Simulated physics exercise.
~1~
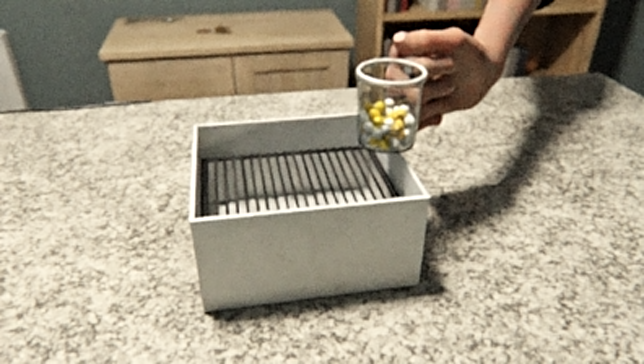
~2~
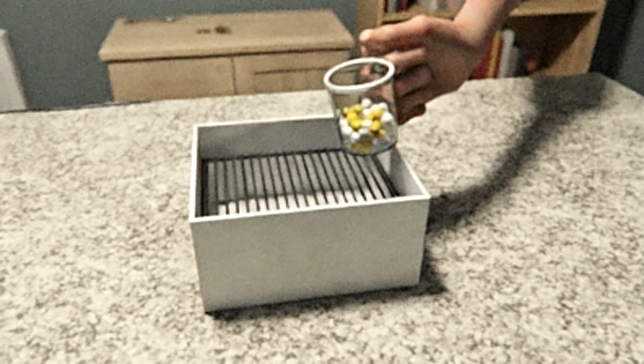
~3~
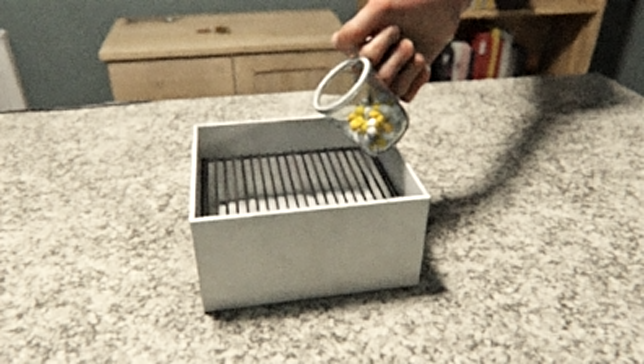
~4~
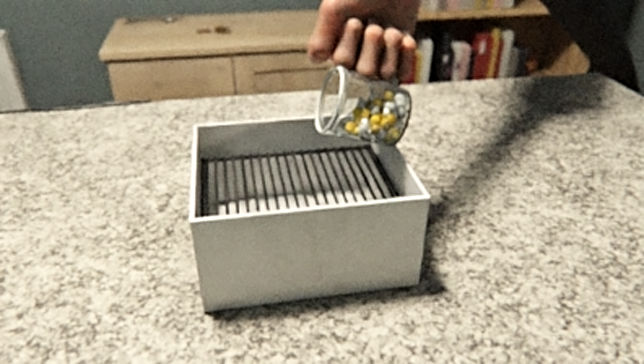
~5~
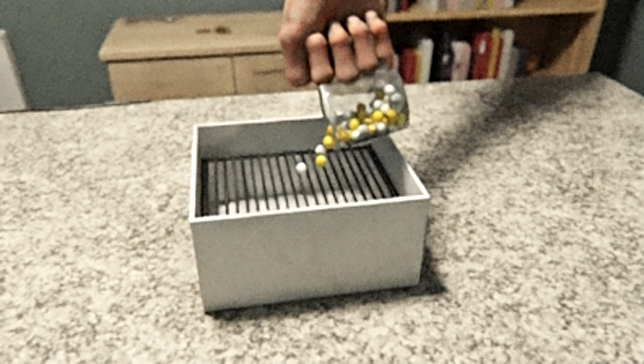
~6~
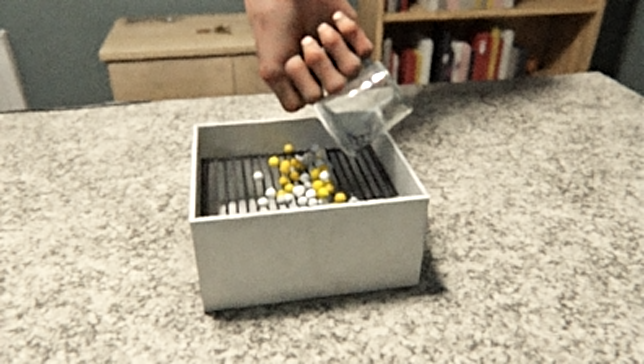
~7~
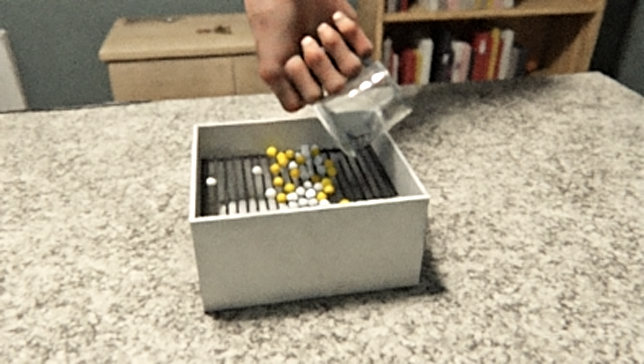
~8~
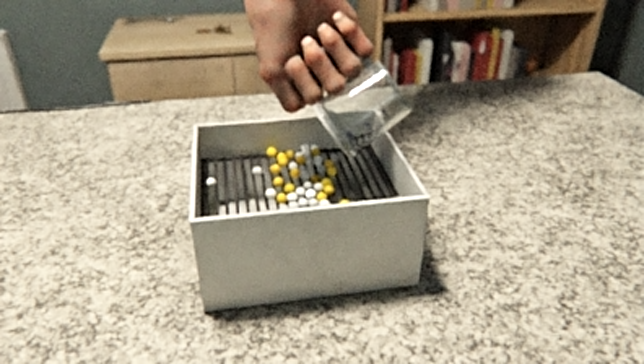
A hand holds a clear cup of small white and yellow balls above the right side of an open white box, which has a dark slatted rack inside and sits on a speckled countertop, seen from slightly above. Behind it are a pale wooden cabinet and a shelf of books. The hand moves left and tips the cup onto its side, and a few balls spill out. The cup turns further over and the rest tumble onto the slats. They spread slightly leftward, then settle, with both colours lying on the rack beneath the emptied cup.
